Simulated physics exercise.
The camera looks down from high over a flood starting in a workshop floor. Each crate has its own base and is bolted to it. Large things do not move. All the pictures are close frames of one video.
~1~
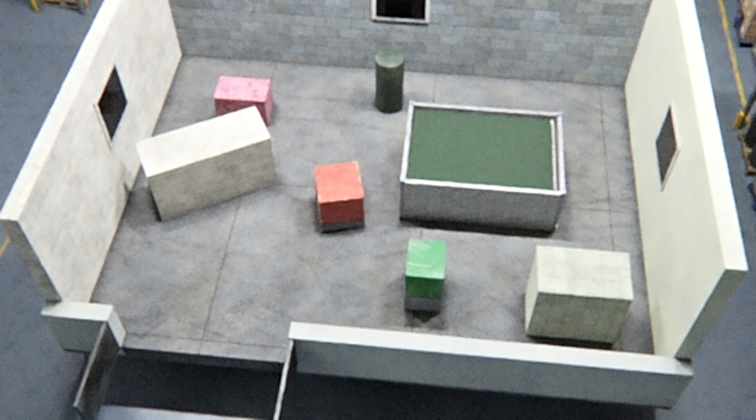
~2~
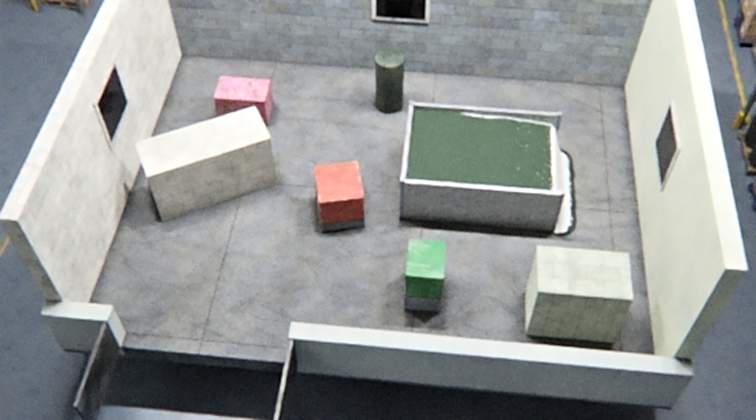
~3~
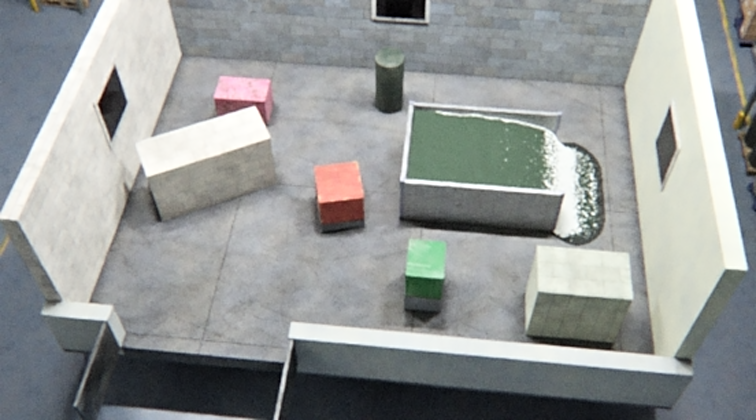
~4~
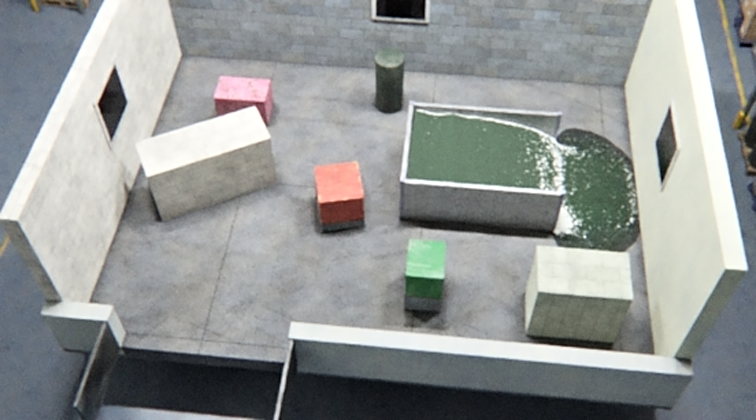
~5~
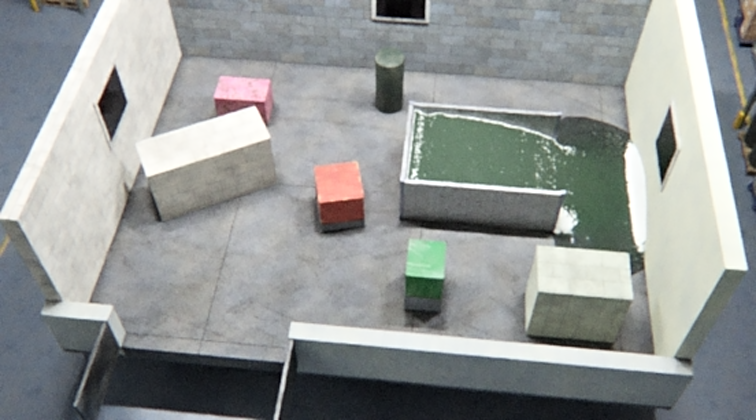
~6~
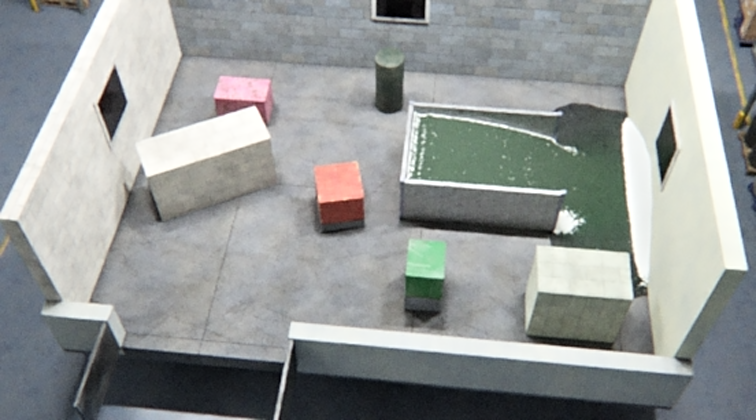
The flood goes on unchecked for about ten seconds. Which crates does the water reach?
In the end the red crate will be spared; the pink crate will be hit by the water; the green crate will be spared.
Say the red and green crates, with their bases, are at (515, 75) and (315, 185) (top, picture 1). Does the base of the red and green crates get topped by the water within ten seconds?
The red crate gets flooded, while the green crate stays clear.
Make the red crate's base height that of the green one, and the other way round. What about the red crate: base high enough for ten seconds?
With the swap, the red crate avoids the flood.
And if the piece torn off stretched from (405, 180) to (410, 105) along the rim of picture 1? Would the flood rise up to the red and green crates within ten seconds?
Taking them in turn, the red crate is overtopped and the green crate is missed.
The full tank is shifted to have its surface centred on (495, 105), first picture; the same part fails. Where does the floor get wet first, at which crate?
Answer: The green one.
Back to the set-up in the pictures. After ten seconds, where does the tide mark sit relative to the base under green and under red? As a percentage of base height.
Taking them in the order asked, 50 percent and 60 percent.
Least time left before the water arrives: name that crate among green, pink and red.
The green one.
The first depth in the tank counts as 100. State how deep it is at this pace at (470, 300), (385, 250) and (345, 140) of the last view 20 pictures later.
I'd say close to 8, 2 and 4 percent.
A moment on, water covers 15 % of the floor; the red crate not reached, the pink crate not reached, the green crate not reached.
Next, water covers 25 % of the floor; the red crate not reached, the pink crate not reached, the green crate not reached.
Then, water covers 55 % of the floor; the red crate water round its plinth, the pink crate not reached, the green crate water round its plinth.
Later, water covers 100 % of the floor; the red crate water round its plinth, the pink crate water round its plinth, the green crate water round its plinth.
In the end, water covers 100 % of the floor; the red crate stayed above the water, the pink crate was topped, the green crate stayed above the water.
